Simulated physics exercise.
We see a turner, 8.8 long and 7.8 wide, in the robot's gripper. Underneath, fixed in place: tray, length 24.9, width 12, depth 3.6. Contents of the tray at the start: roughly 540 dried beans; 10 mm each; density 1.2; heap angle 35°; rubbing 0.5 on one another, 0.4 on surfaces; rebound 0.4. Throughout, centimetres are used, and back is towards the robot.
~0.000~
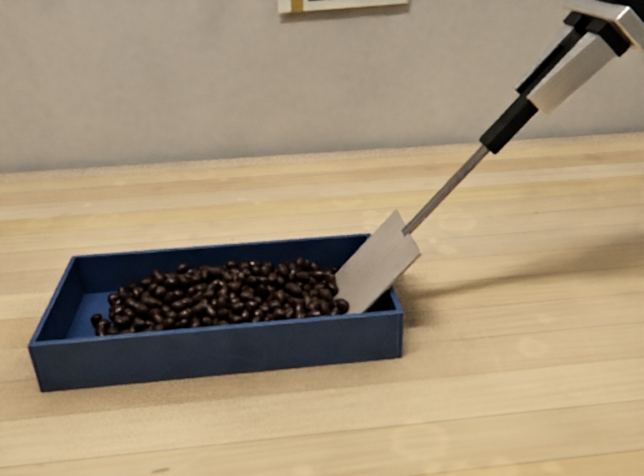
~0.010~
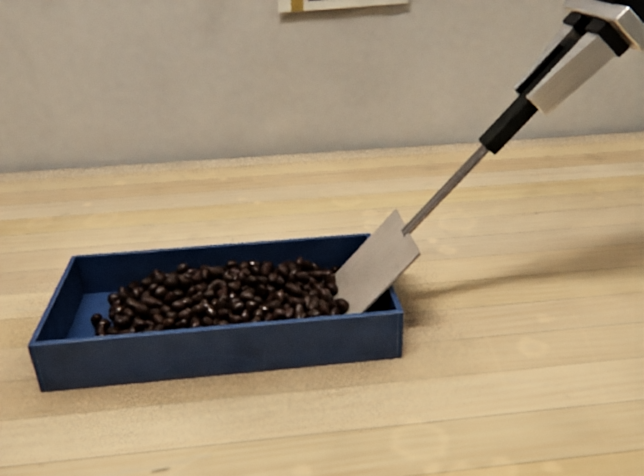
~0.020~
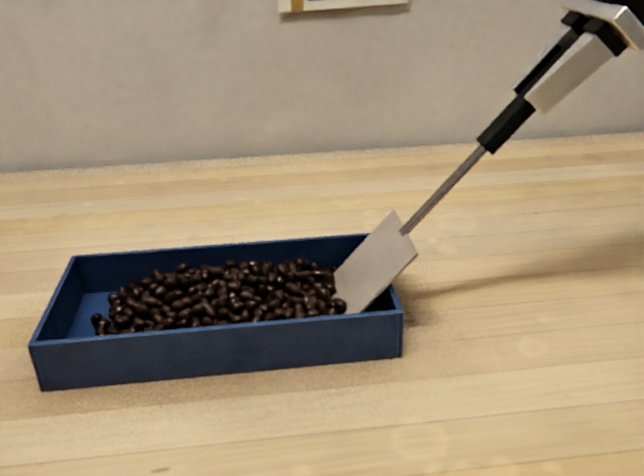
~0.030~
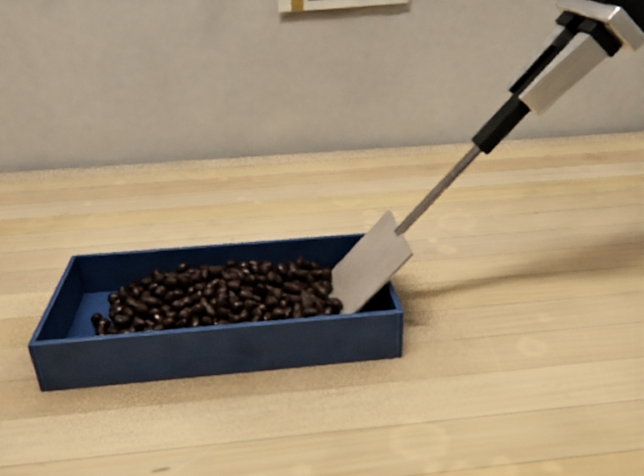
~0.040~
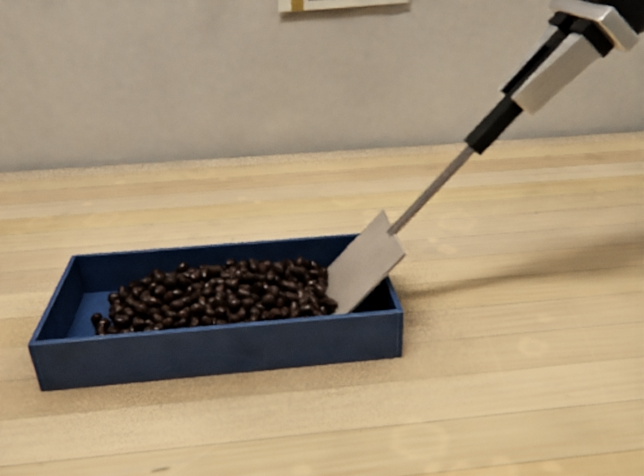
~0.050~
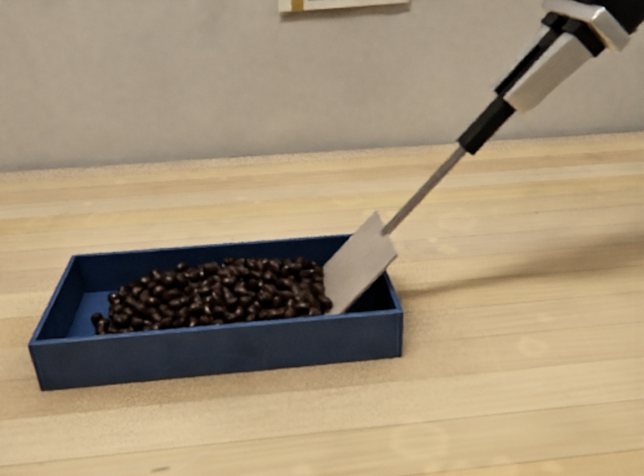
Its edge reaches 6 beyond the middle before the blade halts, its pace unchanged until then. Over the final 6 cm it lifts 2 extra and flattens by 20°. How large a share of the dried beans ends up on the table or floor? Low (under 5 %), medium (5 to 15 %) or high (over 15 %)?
Low.
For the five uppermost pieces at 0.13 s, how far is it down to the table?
Roughly 5 centimetres.
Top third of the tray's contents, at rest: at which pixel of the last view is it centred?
(119, 292).
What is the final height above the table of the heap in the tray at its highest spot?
Close to 6.0 centimetres high.
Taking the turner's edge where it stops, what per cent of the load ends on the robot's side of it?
Roughly 40 per cent of the load.
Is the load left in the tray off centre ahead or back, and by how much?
Roughly 6.0 centimetres ahead.
After 0.13 s, sloping 48°, highest piece 5 above the table; 535 in the tray.
After 0.22 s, sloping 40°, highest piece 7 above the table; 535 in the tray.
After 0.46 s, sloping 28°, highest piece 6 above the table; 522 in the tray, 10 on the table or floor, 3 on the blade or in flight.
After 1.51 s, sloping 28°, highest piece 5 above the table; 522 in the tray, 13 on the table or floor.
At rest, 522 in the tray, 13 on the table or floor. That is 2 % on the table or floor.
